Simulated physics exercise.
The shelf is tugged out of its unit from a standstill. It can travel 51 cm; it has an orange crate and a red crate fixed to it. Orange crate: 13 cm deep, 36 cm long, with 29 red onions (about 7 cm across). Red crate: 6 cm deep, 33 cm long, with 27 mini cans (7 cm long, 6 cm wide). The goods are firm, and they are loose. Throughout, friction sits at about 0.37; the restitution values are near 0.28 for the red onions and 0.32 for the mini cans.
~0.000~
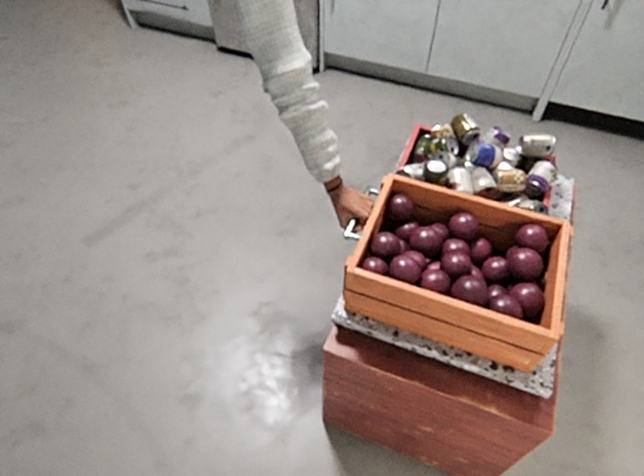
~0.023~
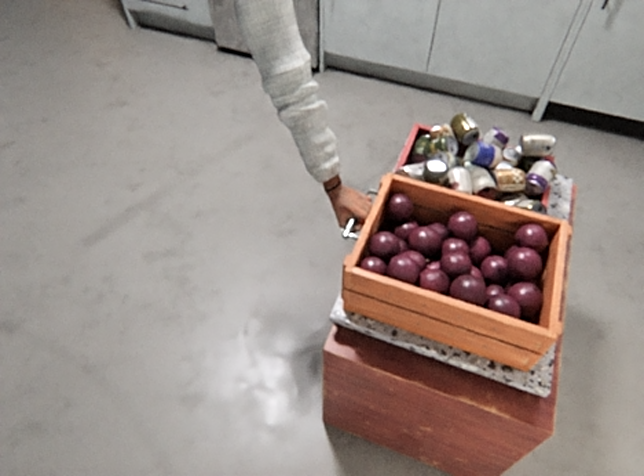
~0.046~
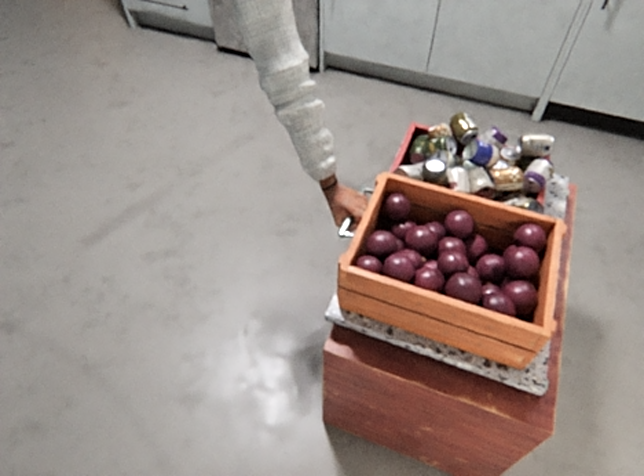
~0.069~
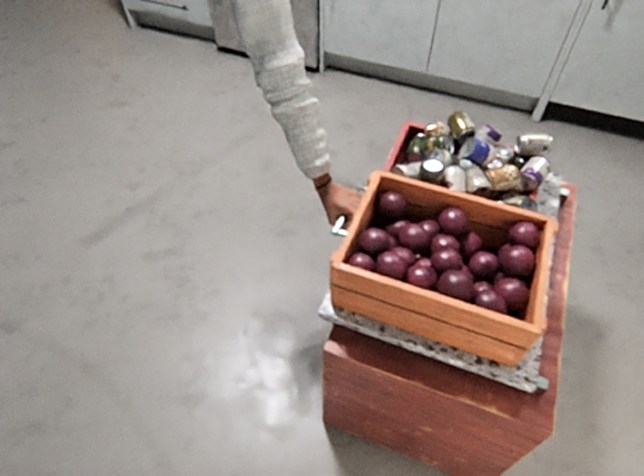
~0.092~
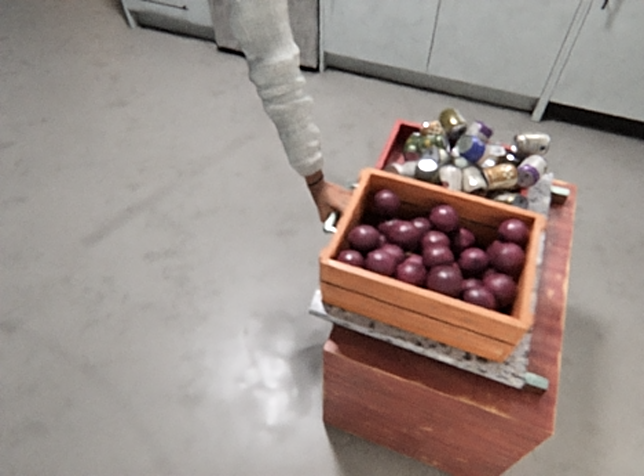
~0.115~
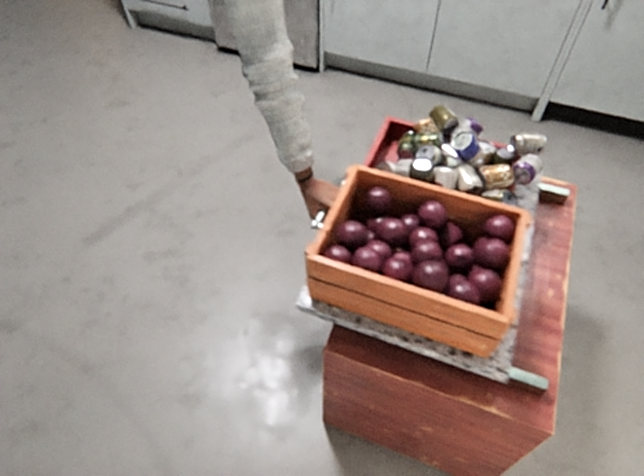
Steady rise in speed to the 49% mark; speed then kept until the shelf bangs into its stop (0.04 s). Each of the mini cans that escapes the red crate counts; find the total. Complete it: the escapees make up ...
... more than a sixth of the load.
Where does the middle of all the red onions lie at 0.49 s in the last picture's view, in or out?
I'd say near (205, 189).
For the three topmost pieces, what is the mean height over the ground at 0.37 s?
Close to 74 cm, on average.
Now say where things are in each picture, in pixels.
In the first frame (each is followed by its nearest rim corner in this view, unless another is named), red crate (by its farthest rim corner), (421, 126); orange crate, (550, 333); drawn out 0 cm; none out.
Red crate, (420, 126); orange crate, (549, 333); drawn out 0 cm, in the second frame.
Red crate, (416, 125); orange crate, (543, 331); drawn out 1 cm, in the third frame.
Red crate, (410, 123); orange crate, (533, 328); drawn out 3 cm, in the fourth frame.
Red crate, (402, 121); orange crate, (520, 323); drawn out 5 cm, in the fifth frame.
Red crate, (391, 119); orange crate, (502, 318); drawn out 8 cm; 3 out, the lowest can at (527, 169), in the sixth frame.
After 0.29 s, end of travel.
After 0.37 s, orange crate 29 in, 0 out and red crate 21 in, 6 out.
After 0.49 s, orange crate 29 in, 0 out and red crate 19 in, 8 out.
After 0.71 s, orange crate 27 in, 2 out and red crate 16 in, 11 out.
Final count (at 1.14 s), orange crate 27 in, 2 out and red crate 16 in, 11 out. Asked share, 11 of 27, 41 per cent.
